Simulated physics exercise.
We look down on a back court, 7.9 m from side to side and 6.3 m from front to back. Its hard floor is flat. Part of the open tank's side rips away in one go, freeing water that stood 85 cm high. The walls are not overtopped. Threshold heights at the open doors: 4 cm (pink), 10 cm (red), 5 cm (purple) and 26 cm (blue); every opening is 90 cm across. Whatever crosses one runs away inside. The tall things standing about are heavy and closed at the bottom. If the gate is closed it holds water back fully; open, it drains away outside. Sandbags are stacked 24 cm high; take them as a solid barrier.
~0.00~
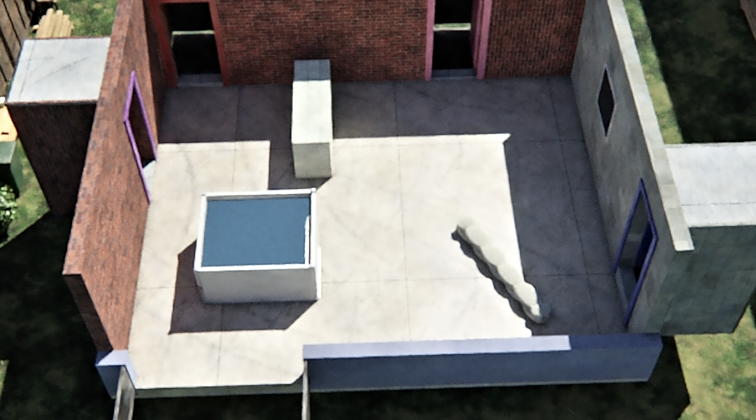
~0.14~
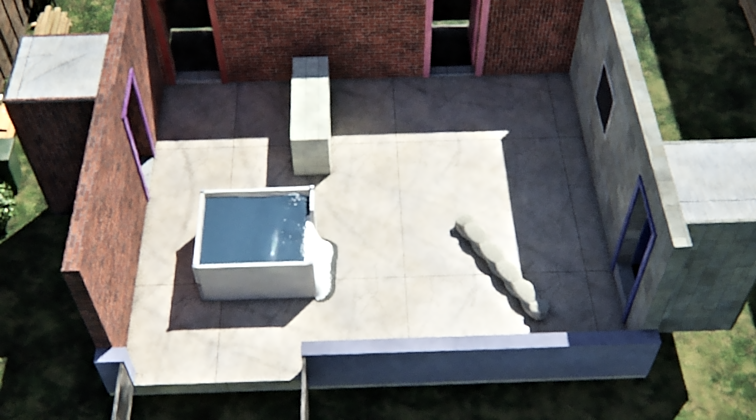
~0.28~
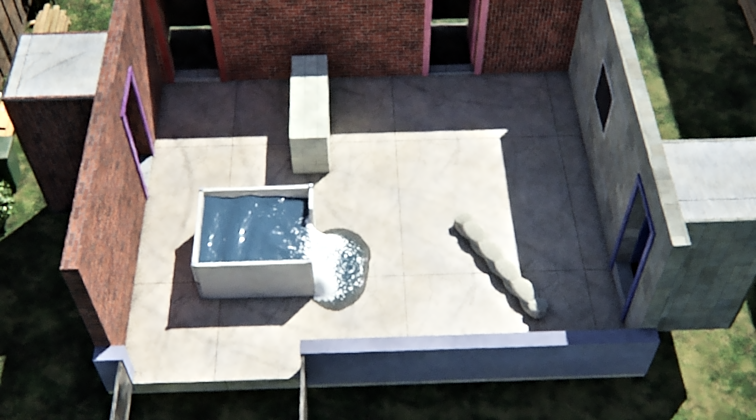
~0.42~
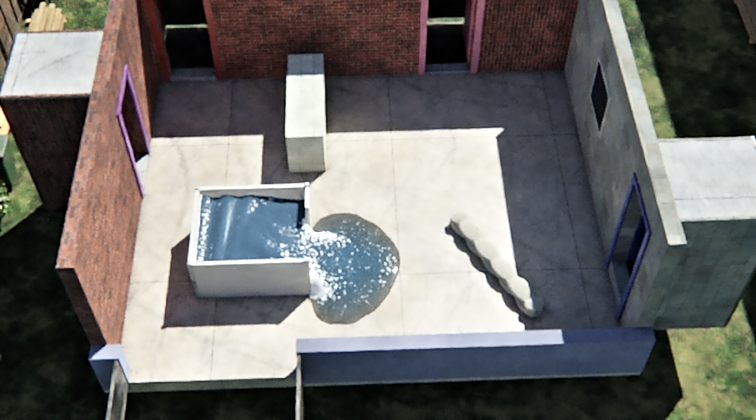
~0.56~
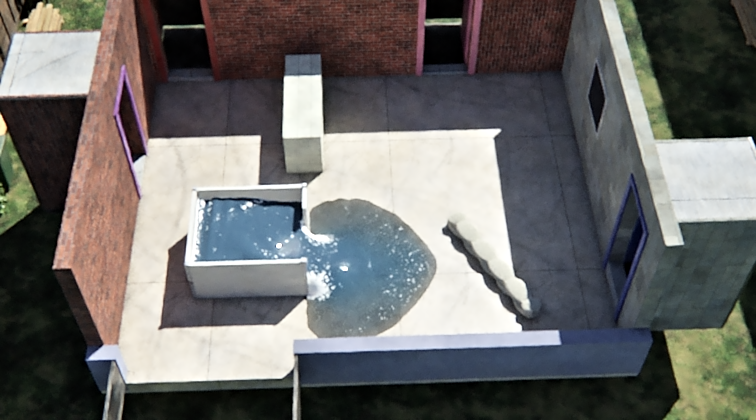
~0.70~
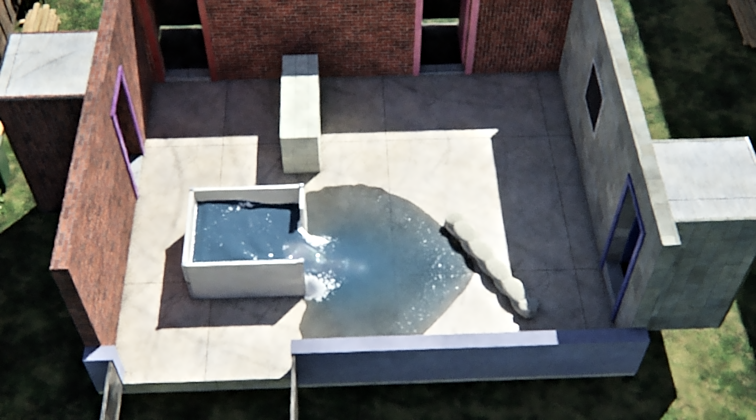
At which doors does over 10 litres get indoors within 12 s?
Within that time: At the pink door it exceeds the limit; at the red door it does not reach the limit; at the purple door it does not reach the limit; at the blue door it does not reach the limit.
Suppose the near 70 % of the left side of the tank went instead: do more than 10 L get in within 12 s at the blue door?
Then: Blue under.
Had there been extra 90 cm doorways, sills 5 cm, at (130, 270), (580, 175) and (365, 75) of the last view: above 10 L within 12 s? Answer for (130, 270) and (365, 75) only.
In that order: Under, over.
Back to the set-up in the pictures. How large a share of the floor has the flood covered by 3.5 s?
Some 45 per cent of it.
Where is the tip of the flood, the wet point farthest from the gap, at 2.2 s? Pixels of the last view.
At about (564, 132).
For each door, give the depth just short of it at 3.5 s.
Depths in cm: Pink 0, red 0, purple 0, blue 19.
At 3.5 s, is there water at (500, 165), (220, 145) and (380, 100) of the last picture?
In turn: Under water, still dry, still dry.
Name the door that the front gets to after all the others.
The purple one.
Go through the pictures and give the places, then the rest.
In the first frame, still water, 85 cm deep, in the open tank at (257, 232).
In the second frame, water pours out at (312, 257) and has run 0.6 m, to (319, 300); typically 9 cm deep outside, 85 cm at the open tank's back.
In the third frame, the front is at (364, 249), 0.9 m from the gap at (311, 257); 1.1 m2 of floor is under water; 83 cm left at the back of the open tank.
In the fourth frame, the front is at (392, 249), 1.4 m from the gap at (307, 257); 2.3 m2 of floor is under water; 76 cm left at the back of the open tank.
In the fifth frame, the front is at (431, 272), 2.1 m from the gap at (305, 258); 4.2 m2 of floor is under water; 72 cm left at the back of the open tank.
In the sixth frame, water pours out at (302, 258) and has run 2.7 m, to (468, 274); typically 5 cm deep outside, 72 cm at the open tank's back.
After 1.4 s water covers 30 % of the floor and is deepest (36 cm) near (312, 276); pink door not reached, red door not reached, purple door not reached, blue door not reached.
After 2.2 s water covers 40 % of the floor and is deepest (41 cm) near (507, 346); pink door not reached, red door not reached, purple door not reached, blue door 12 cm at the sill, 0 L in.
After 3.5 s water covers 45 % of the floor and is deepest (28 cm) near (600, 353); pink door not reached, red door not reached, purple door not reached, blue door 19 cm at the sill, 1 L in.
After 7.0 s water covers 70 % of the floor and is deepest (16 cm) near (322, 131); pink door 10 cm at the sill, 30 L in, red door not reached, purple door not reached, blue door 7 cm at the sill, 1 L in.
After 12.0 s water covers 85 % of the floor and is deepest (8 cm) near (322, 117); pink door 6 cm at the sill, 88 L in, red door 3 cm at the sill, 0 L in, purple door 2 cm at the sill, 0 L in, blue door 4 cm at the sill, 1 L in.
